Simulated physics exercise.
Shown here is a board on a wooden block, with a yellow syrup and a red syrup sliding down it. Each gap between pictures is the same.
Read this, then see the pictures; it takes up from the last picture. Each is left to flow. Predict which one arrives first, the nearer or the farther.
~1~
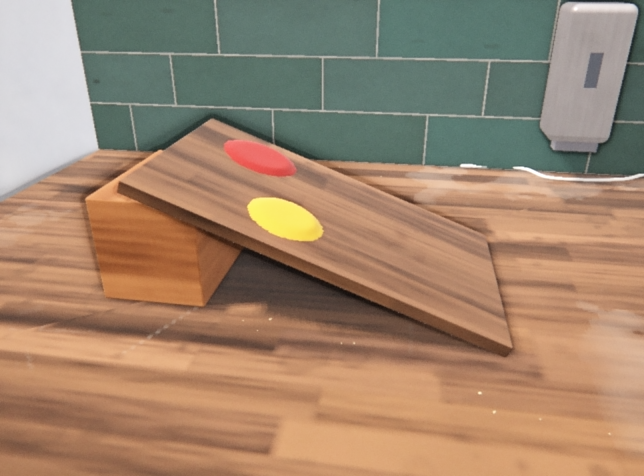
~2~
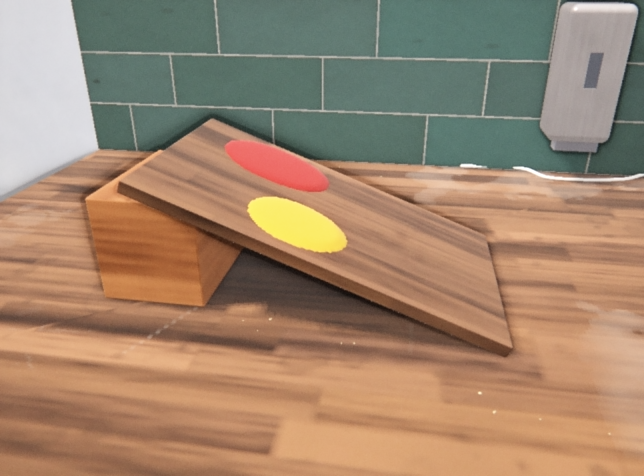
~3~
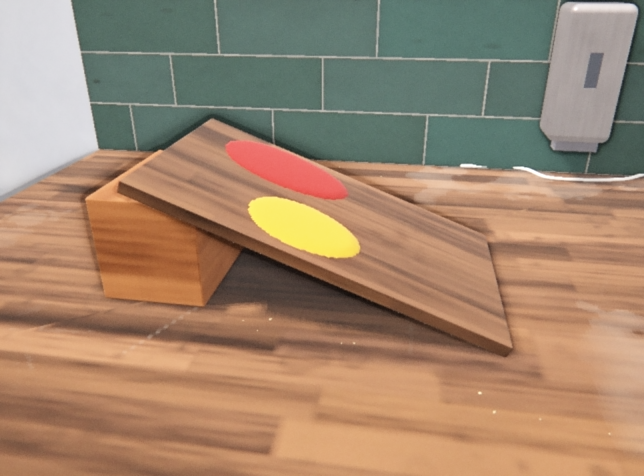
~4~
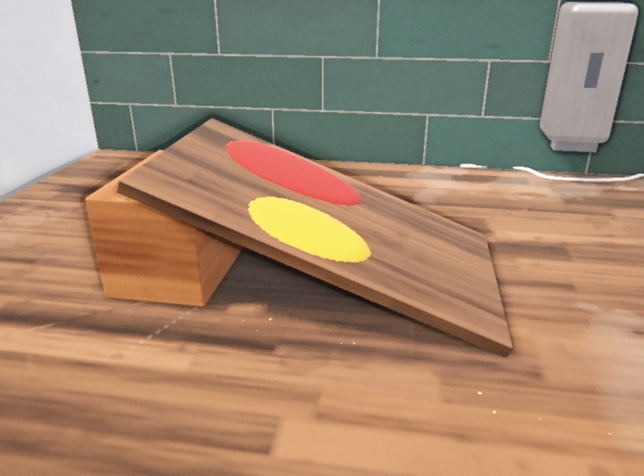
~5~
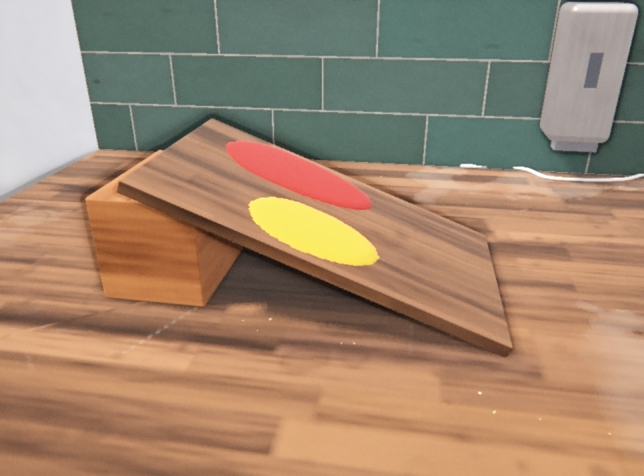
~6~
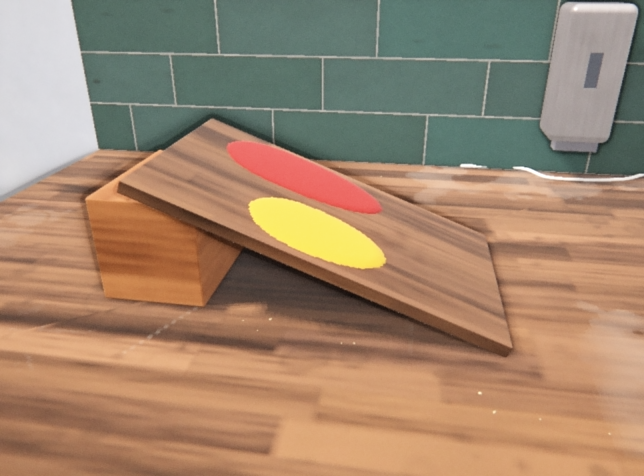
Farther.
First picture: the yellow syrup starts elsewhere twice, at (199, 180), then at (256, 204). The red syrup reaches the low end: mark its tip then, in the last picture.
First start: (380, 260). Second start: (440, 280).
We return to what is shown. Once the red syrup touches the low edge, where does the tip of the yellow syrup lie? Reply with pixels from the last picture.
Look near (464, 292) for the tip.
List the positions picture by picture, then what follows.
In the first frame, tip of the yellow syrup half way down; tip of the red syrup (286, 167) a quarter of the way down.
In the second frame, tip of the yellow syrup (333, 238) half way down; tip of the red syrup half way down.
In the third frame, tip of the yellow syrup half way down; tip of the red syrup (337, 189) half way down.
In the fourth frame, tip of the yellow syrup (360, 248) half way down; tip of the red syrup half way down.
In the fifth frame, tip of the yellow syrup three quarters of the way down; tip of the red syrup (363, 200) half way down.
In the sixth frame, tip of the yellow syrup (373, 254) three quarters of the way down; tip of the red syrup three quarters of the way down.
A moment on, the yellow syrup is three quarters of the way down; the red syrup is three quarters of the way down.
Further on, the yellow syrup is three quarters of the way down; the red syrup is close to the edge.
When it is over, the yellow syrup is close to the edge; the red syrup is at the low edge.
